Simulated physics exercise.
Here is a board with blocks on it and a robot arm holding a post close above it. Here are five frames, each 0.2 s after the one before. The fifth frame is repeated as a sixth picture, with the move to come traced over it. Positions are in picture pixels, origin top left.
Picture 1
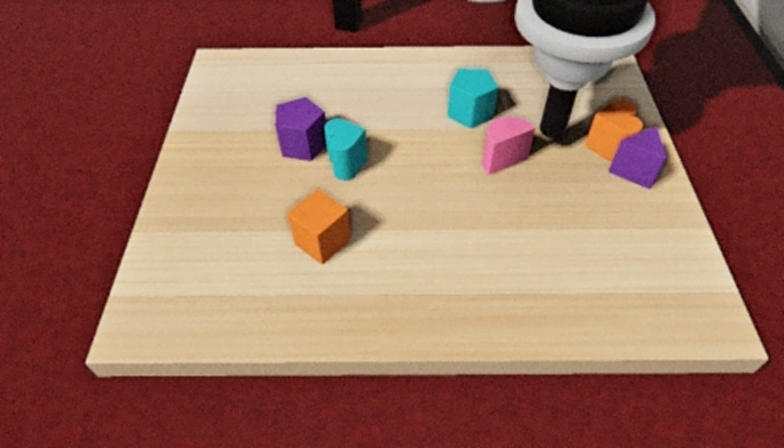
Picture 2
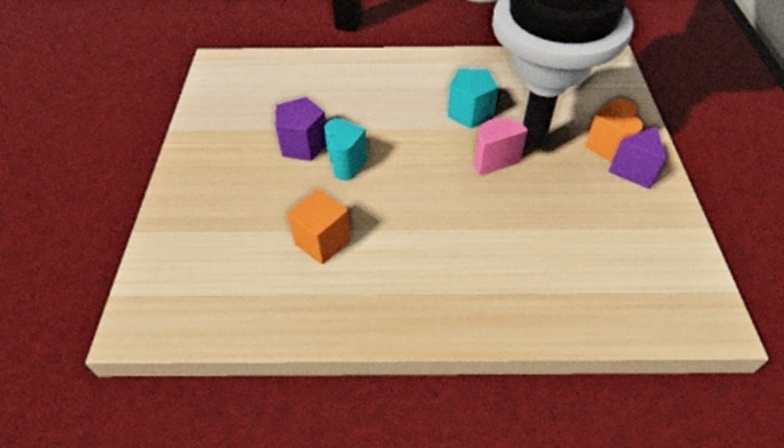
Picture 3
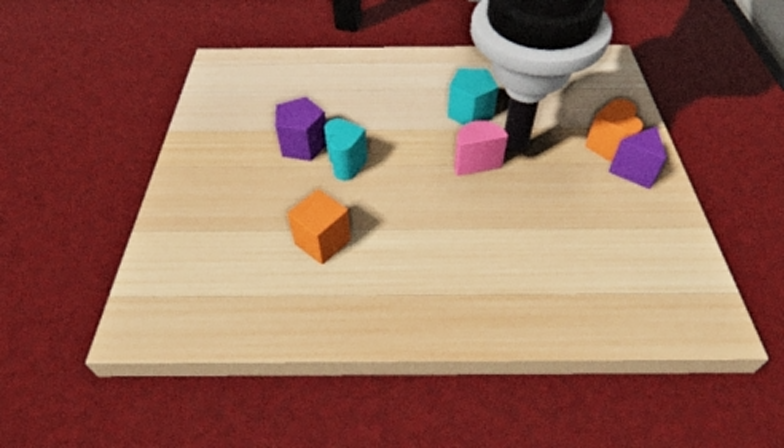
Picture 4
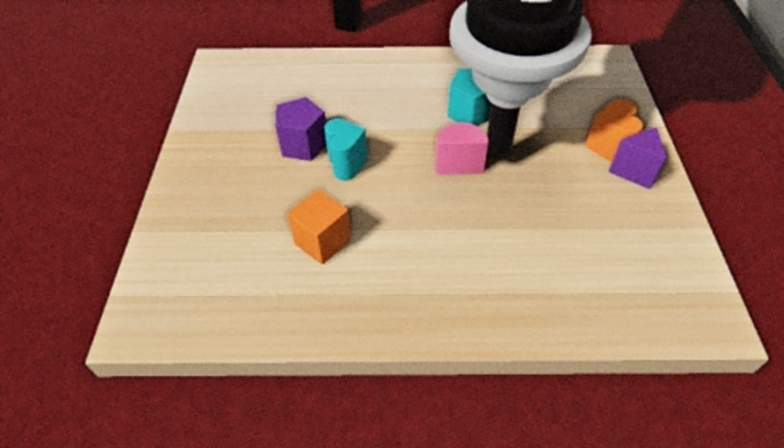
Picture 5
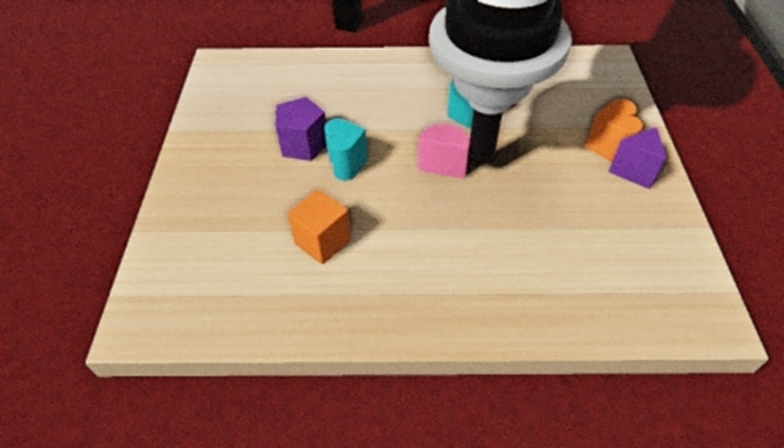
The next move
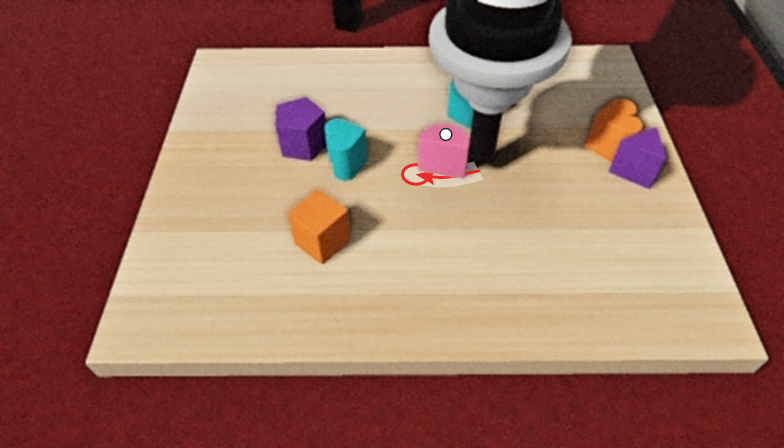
Robot arm with a black post pushing a pink block left across a wooden board, past a turquoise block behind it.
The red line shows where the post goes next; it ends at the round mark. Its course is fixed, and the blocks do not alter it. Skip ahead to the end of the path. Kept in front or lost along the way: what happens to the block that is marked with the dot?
Final position: Ahead.
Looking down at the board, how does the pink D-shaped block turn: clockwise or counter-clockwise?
It spins clockwise.
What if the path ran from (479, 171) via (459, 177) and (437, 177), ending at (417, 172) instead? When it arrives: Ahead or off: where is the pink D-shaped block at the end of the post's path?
Prediction: Still leading.
The line goes from (479, 171) via (448, 177), ending at (416, 174); the dot is on the pink D-shaped block.
The first path, step by step. Halfway along, post at (450, 160); pink D-shaped block at (419, 133), turned 30° clockwise.
At the end, post at (416, 157); turquoise heart unmoved; pink D-shaped block at (394, 125), turned 60° clockwise.
